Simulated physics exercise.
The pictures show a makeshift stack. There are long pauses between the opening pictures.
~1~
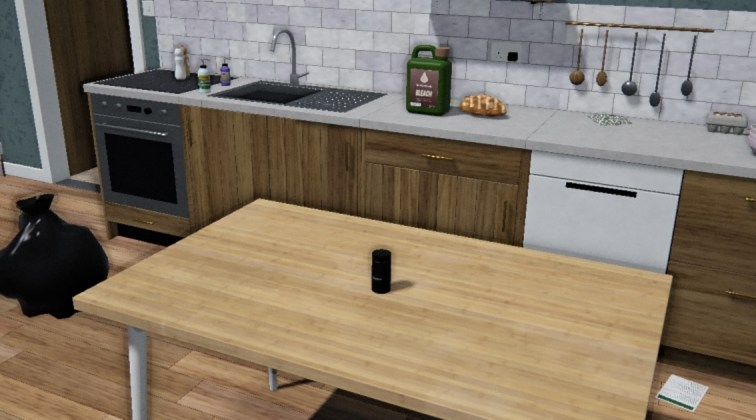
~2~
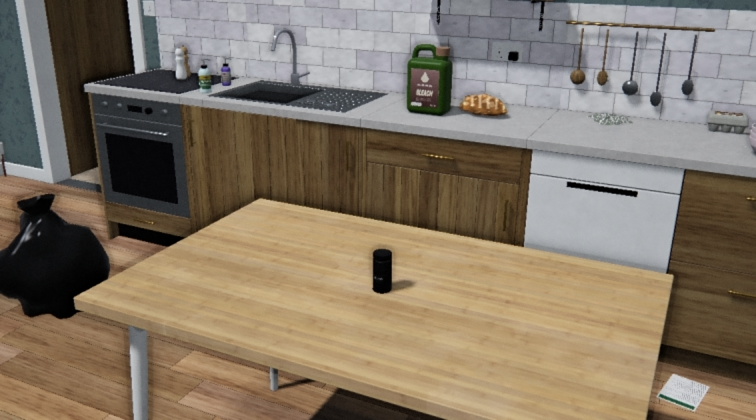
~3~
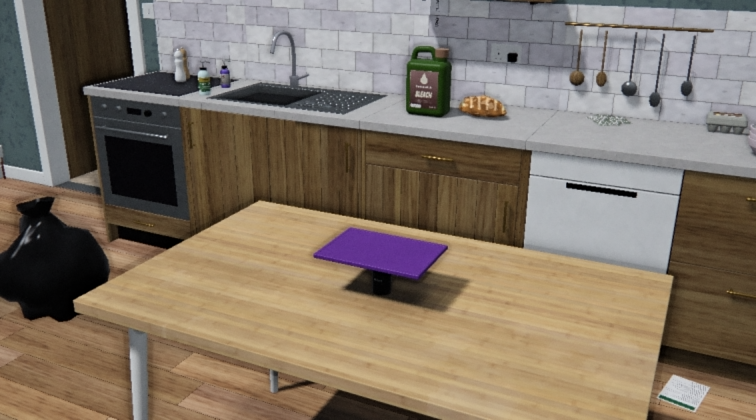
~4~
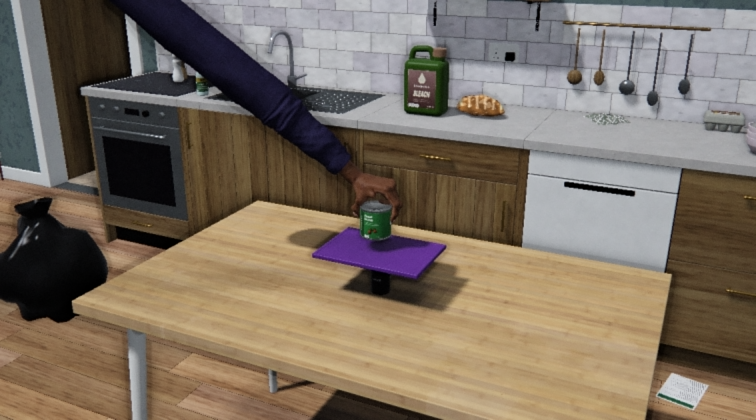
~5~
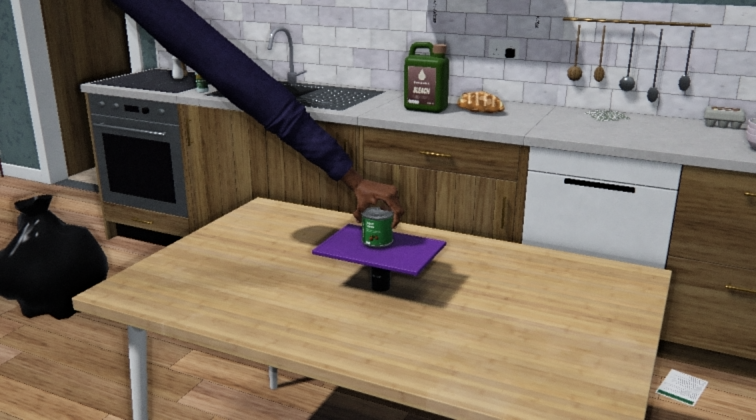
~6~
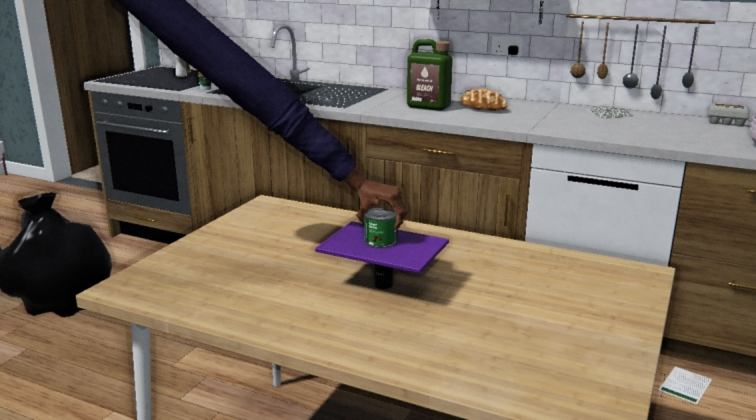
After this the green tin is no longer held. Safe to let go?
Here the stack stays up.
Then, 0.40 s after the last picture, nothing has stirred.
Then, 1.00 s after the last picture, green tin resting near (380, 228).
At rest, all 3 in place. Seen from the same camera at the end, green tin near (380, 228). The stack keeps its balance.
